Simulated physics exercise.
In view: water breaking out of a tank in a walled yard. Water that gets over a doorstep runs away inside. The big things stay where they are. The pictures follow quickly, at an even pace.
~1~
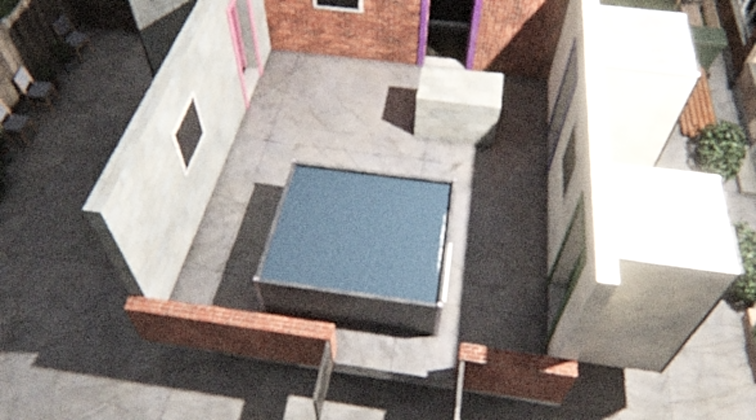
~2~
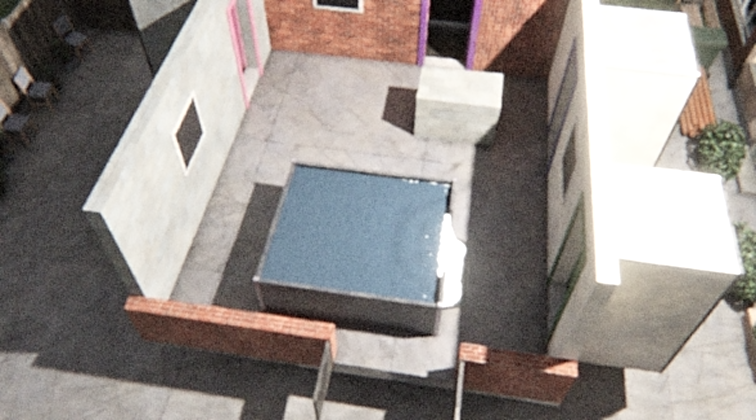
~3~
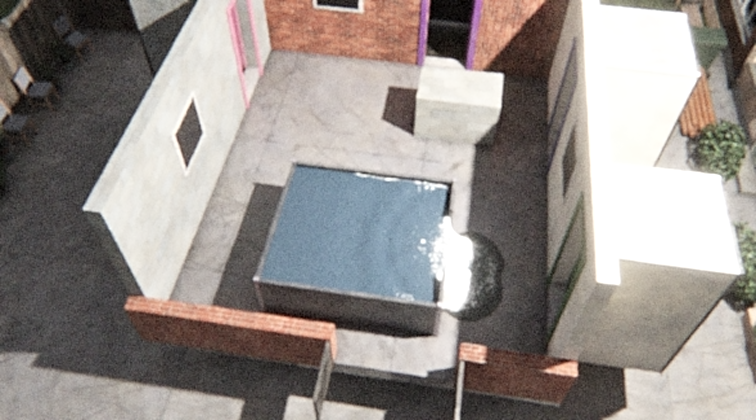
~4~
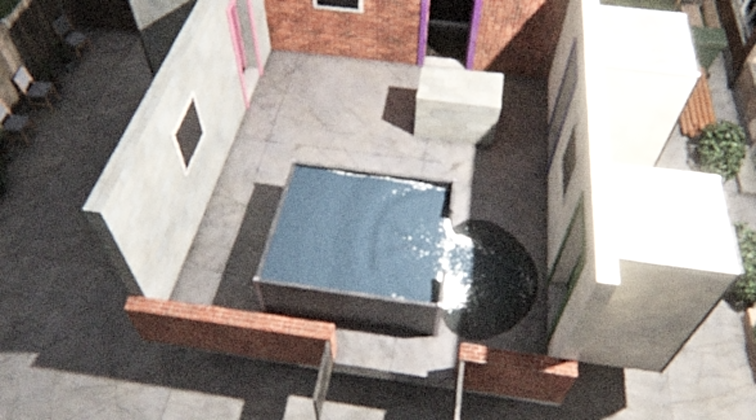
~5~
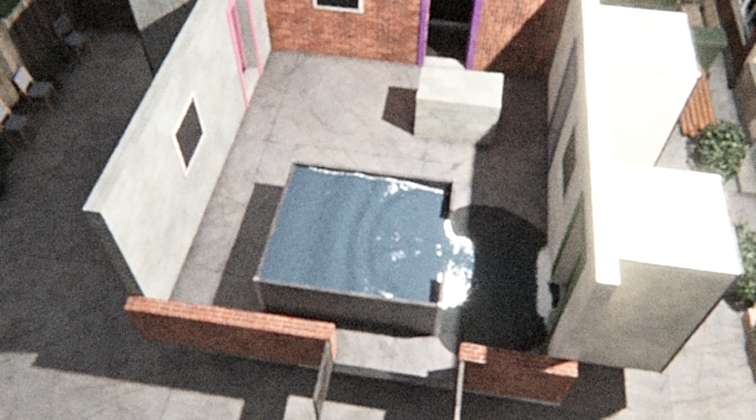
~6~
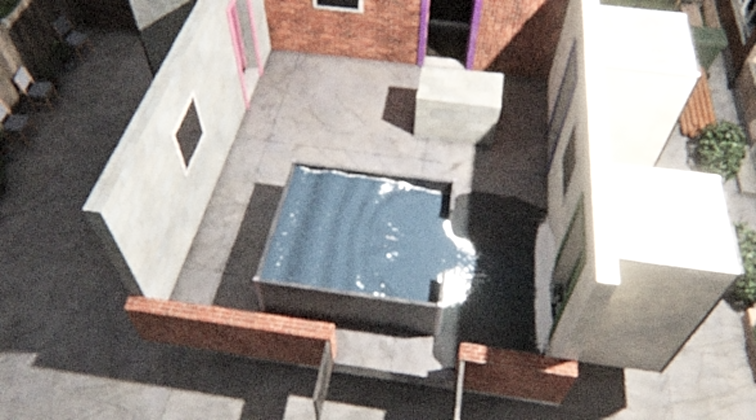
In a walled yard, water bursts from the tank's right side and spreads across the ground.
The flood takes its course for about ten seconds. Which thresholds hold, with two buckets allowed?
One by one: The blue door holds within the limit; the green door floods; the purple door floods; the pink door holds within the limit.
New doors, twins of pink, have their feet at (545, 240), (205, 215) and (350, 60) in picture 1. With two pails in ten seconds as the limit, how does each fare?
As listed: Passes that mark, takes less, keeps below it.
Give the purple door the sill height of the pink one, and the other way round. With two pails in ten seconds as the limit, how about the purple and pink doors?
In short: The purple one stays under; the pink one takes more.
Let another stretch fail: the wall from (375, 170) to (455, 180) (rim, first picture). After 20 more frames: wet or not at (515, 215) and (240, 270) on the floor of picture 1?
In turn: Wet, dry.
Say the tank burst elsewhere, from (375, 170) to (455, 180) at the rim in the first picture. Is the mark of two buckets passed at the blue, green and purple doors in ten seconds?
The blue one lets more in; the green one keeps below it; the purple one lets more in.
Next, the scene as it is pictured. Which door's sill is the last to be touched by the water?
I say the pink door.
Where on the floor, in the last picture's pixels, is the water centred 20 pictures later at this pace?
Close to (412, 243).
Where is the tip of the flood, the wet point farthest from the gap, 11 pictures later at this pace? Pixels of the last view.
Close to (540, 79).
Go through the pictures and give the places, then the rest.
The open tank at (361, 231) is whole and still, in the first picture.
Water pours out at (443, 259) and has run to (452, 304), in the second picture.
The front is at (491, 307), out from the gap at (443, 262), in the third picture.
The front is at (533, 287), out from the gap at (443, 262), in the fourth picture.
Water pours out at (443, 262) and has run to (544, 335), in the fifth picture.
The front is at a hidden place, out from the gap at (443, 261), in the sixth picture.
A moment on, water covers 15 % of the floor; the blue door wet at the sill, nothing in, the green door over two buckets in, the purple door not reached, the pink door not reached.
Next, water covers 30 % of the floor; the blue door wet at the sill, nothing in, the green door far over two buckets in, the purple door not reached, the pink door not reached.
Then, water covers 55 % of the floor; the blue door wet at the sill, nothing in, the green door far over two buckets in, the purple door wet at the sill, nothing in, the pink door not reached.
Later, water covers 95 % of the floor; the blue door wet at the sill, nothing in, the green door far over two buckets in, the purple door over two buckets in, the pink door wet at the sill, nothing in.
In the end, water covers 95 % of the floor; the blue door wet at the sill, nothing in, the green door far over two buckets in, the purple door over two buckets in, the pink door wet at the sill, nothing in.
